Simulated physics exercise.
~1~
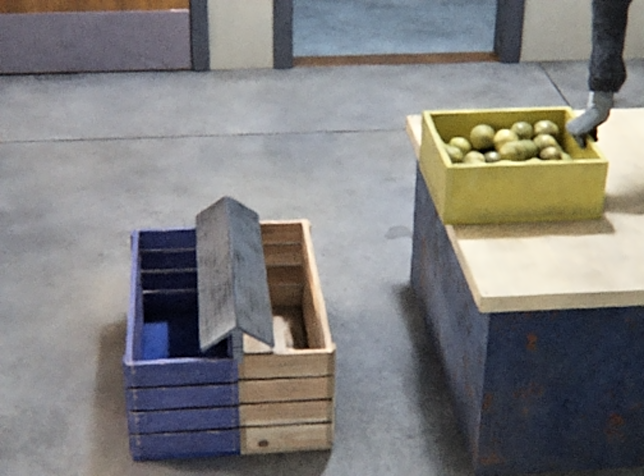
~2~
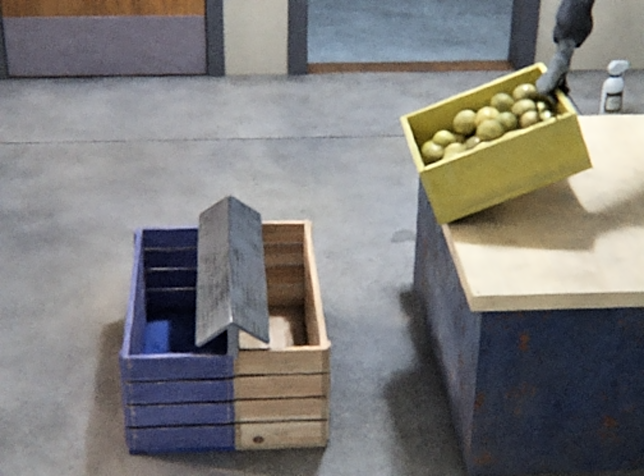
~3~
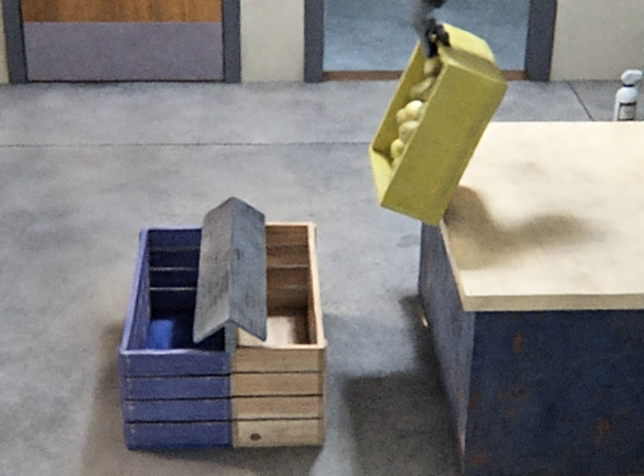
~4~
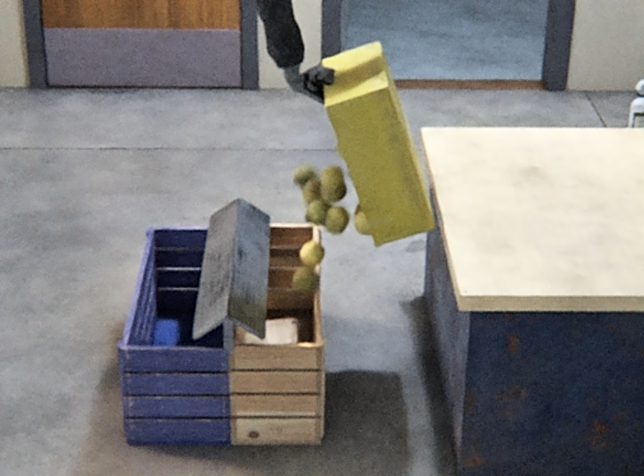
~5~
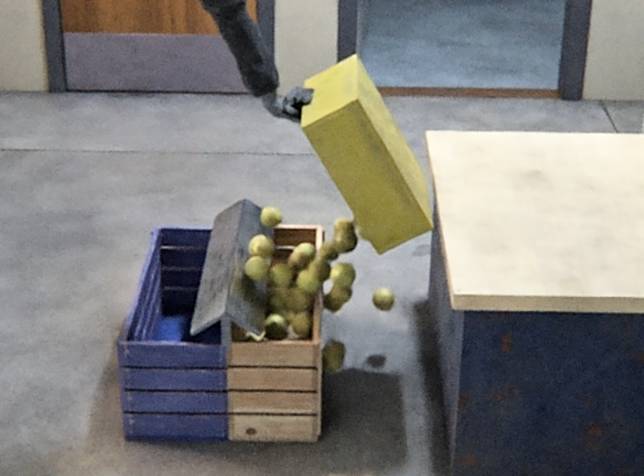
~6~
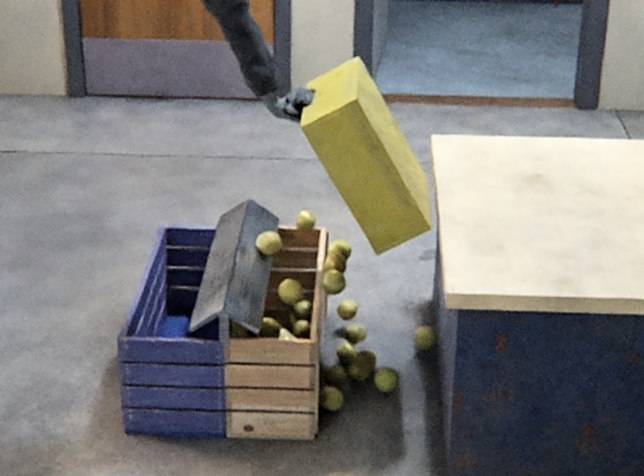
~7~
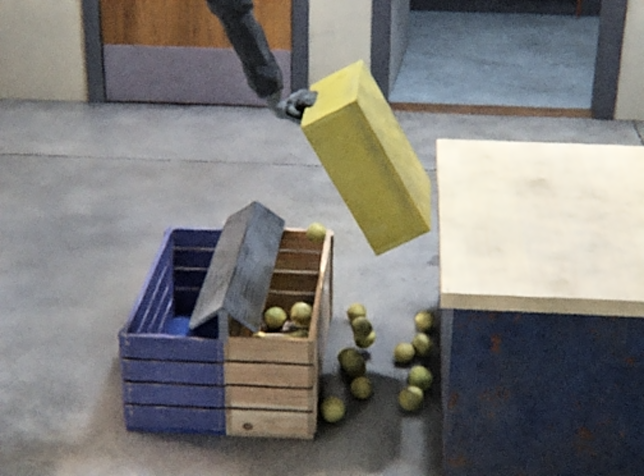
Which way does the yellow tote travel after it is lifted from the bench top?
It moves to the left, away from the bench and towards the wooden tub.
